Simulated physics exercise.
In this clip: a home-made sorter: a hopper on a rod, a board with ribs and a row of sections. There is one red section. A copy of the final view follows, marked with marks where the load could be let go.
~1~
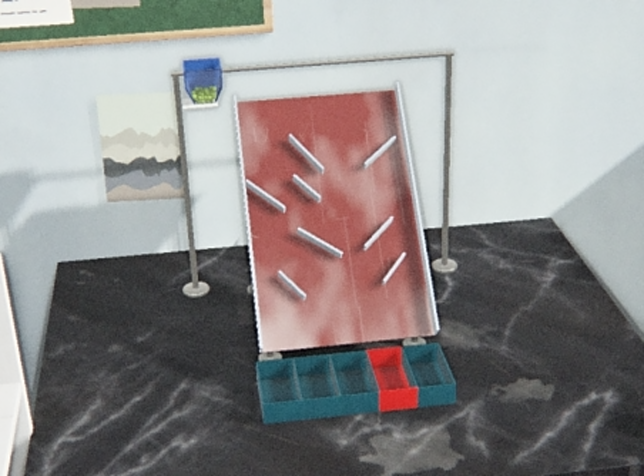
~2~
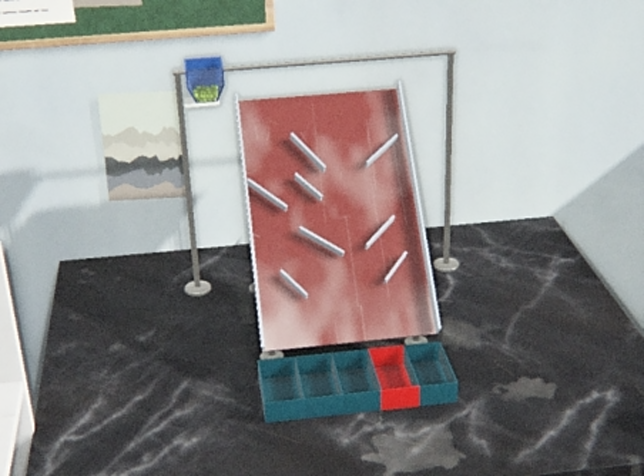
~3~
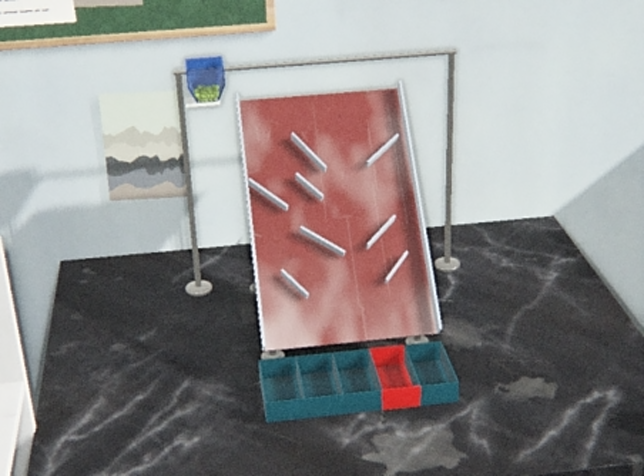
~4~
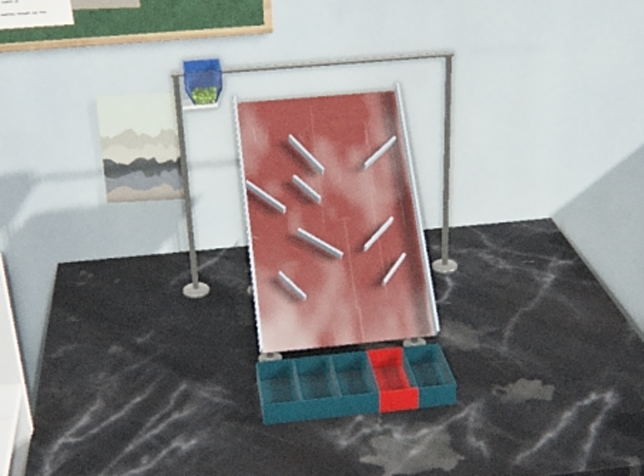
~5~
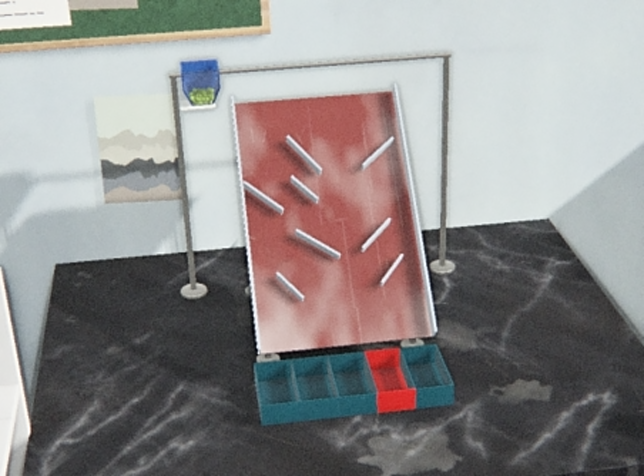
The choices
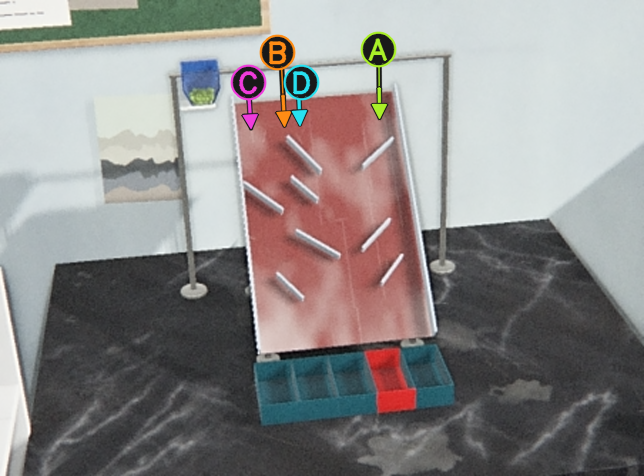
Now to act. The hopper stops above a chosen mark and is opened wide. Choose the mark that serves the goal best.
Mark C does it best.
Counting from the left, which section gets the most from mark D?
It is the third one.
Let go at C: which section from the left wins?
The fourth from the left.
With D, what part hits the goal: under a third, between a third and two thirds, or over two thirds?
Mark D gives under a third.
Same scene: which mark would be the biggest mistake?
The answer is D.
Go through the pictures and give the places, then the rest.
The first picture shows hopper near (204, 93), dried peas, door shut.
The second picture shows ribs (291, 133) to (325, 167), (367, 162) to (397, 135), (248, 179) to (287, 206).
The third picture shows ribs (297, 173) to (323, 196), (301, 227) to (345, 252), (368, 244) to (395, 215).
The fourth picture shows ribs (279, 272) to (306, 296), (384, 281) to (405, 254).
The fifth picture shows red section near (397, 399), number 4 of 5 from the left.
On the marked copy, mark A meets the board at (379, 113); mark B meets the board at (284, 121); mark C meets the board at (250, 123); mark D meets the board at (299, 119).
With A, close to a third in the red section, close to a third in other sections, close to a quarter outside the box.
With B, close to a third in the red section, close to a quarter in other sections, close to a third outside the box.
With C, close to half in the red section, close to a quarter in other sections, close to a quarter outside the box.
With D, a small share in the red section, close to half in other sections, close to a third outside the box.
